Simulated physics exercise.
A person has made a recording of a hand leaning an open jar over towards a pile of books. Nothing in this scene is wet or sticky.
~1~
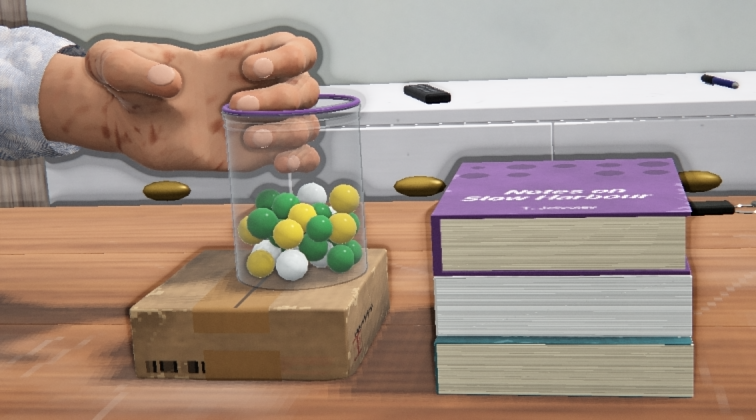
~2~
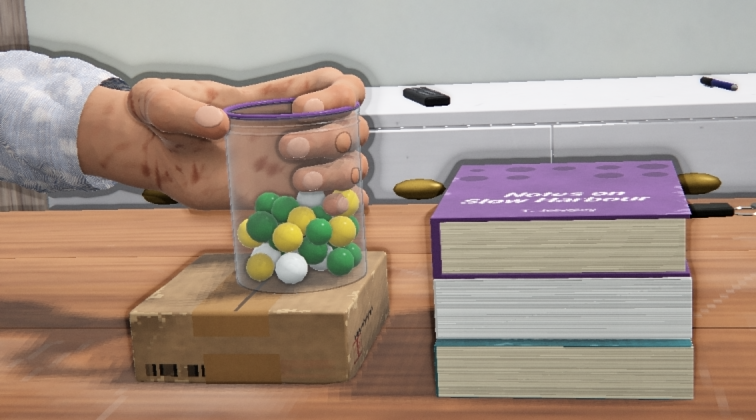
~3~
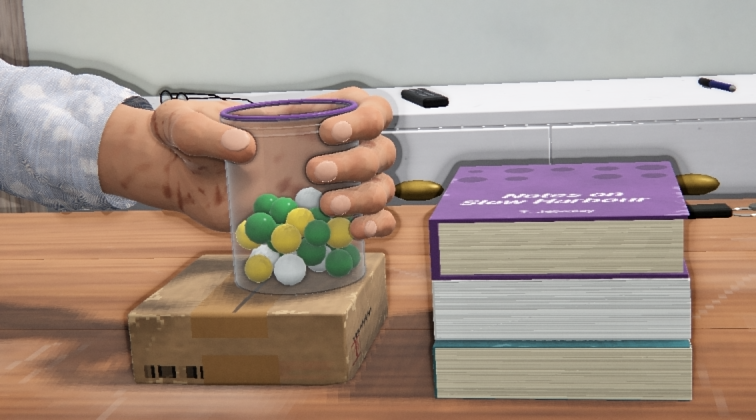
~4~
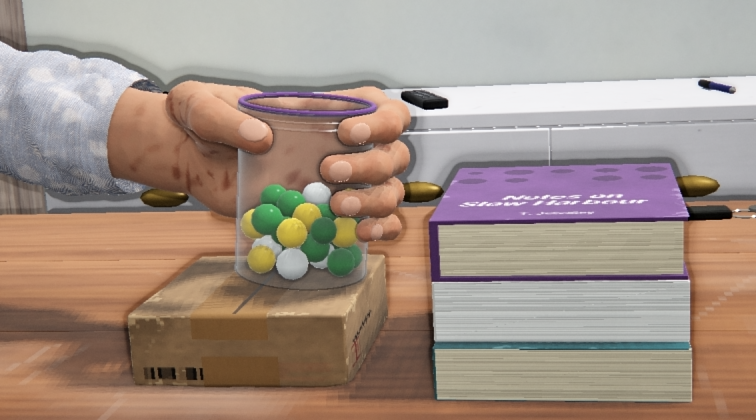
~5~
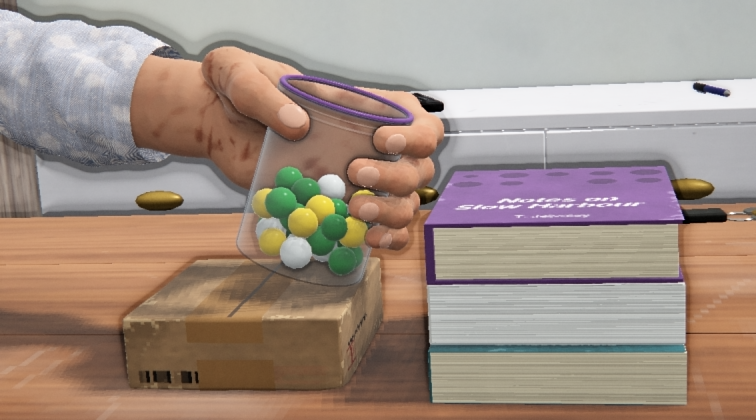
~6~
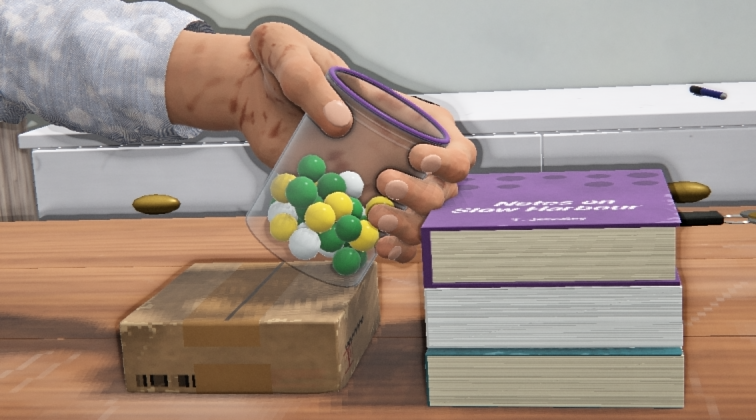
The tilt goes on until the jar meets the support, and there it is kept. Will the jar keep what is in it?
Nothing drops.
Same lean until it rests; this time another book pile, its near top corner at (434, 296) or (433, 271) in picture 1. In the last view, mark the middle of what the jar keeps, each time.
Final centres, last view - around (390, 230) first, around (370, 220) second.
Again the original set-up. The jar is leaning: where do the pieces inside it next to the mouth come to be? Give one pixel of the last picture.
They come to rest near pixel (372, 199) of the last picture.
Then, 0.13 s after the last picture, the jar leans 41°; everything is still inside.
Then, 0.26 s after the last picture, the jar rests on the book pile at 43°; everything is still inside.
At rest, the jar rests on the book pile at 43°; everything is still inside.
